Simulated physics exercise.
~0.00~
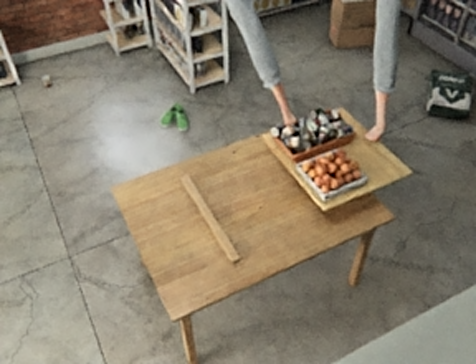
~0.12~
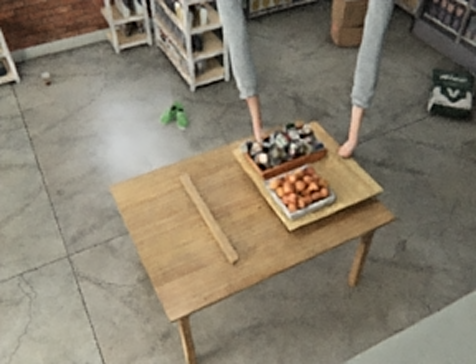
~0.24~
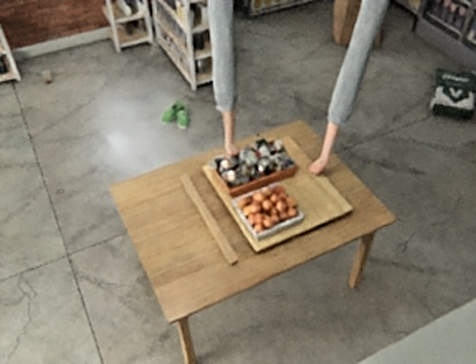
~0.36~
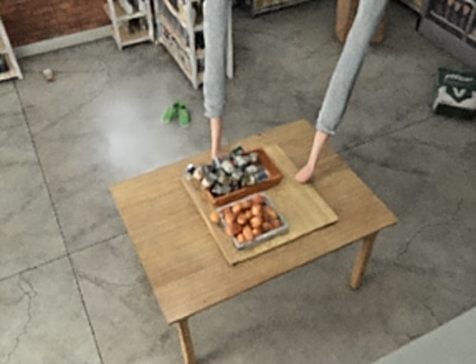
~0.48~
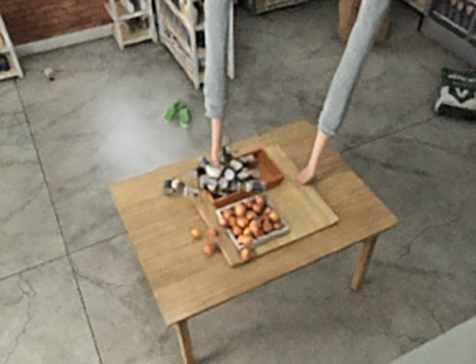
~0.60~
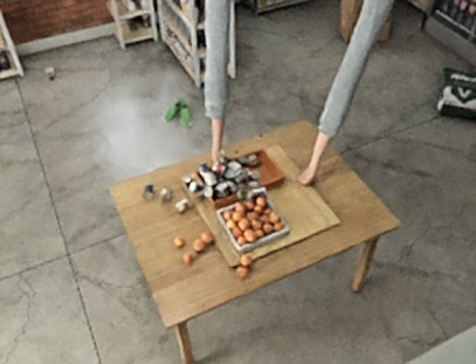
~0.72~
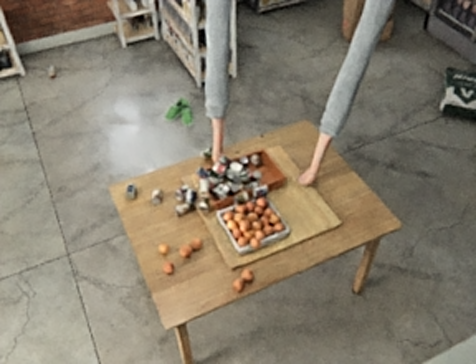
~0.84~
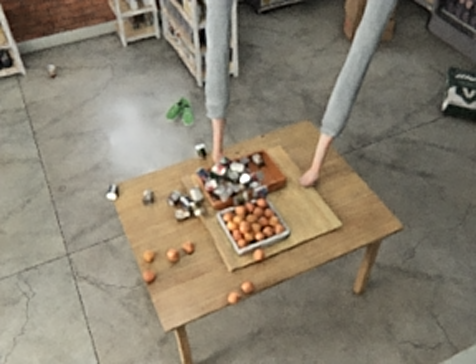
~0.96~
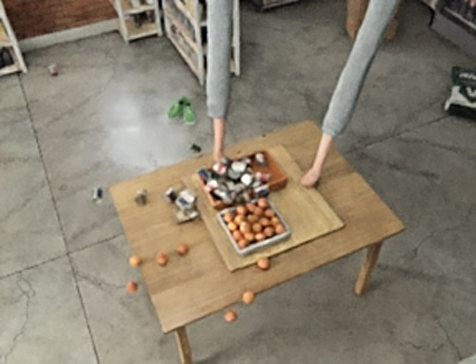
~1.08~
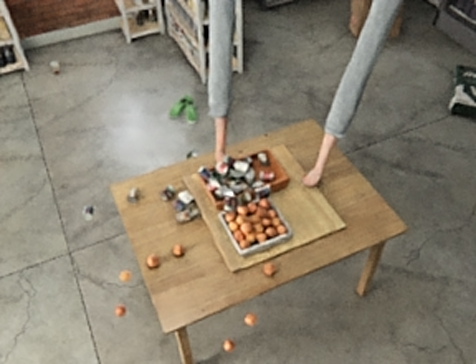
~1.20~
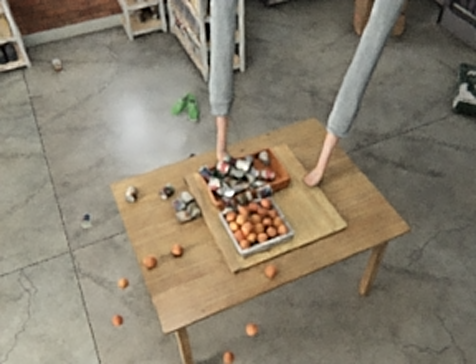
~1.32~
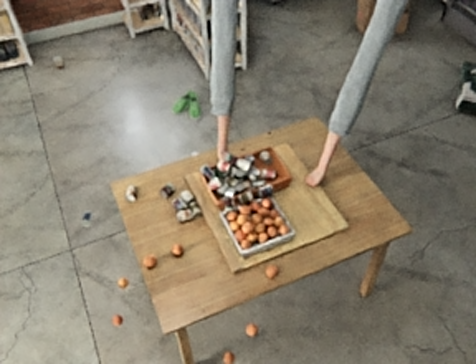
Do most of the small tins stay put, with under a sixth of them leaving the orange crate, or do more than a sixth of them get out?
More than a sixth of the small tins get out of the orange crate. They spill over its left end when the board stops, though most of the tins stay inside.
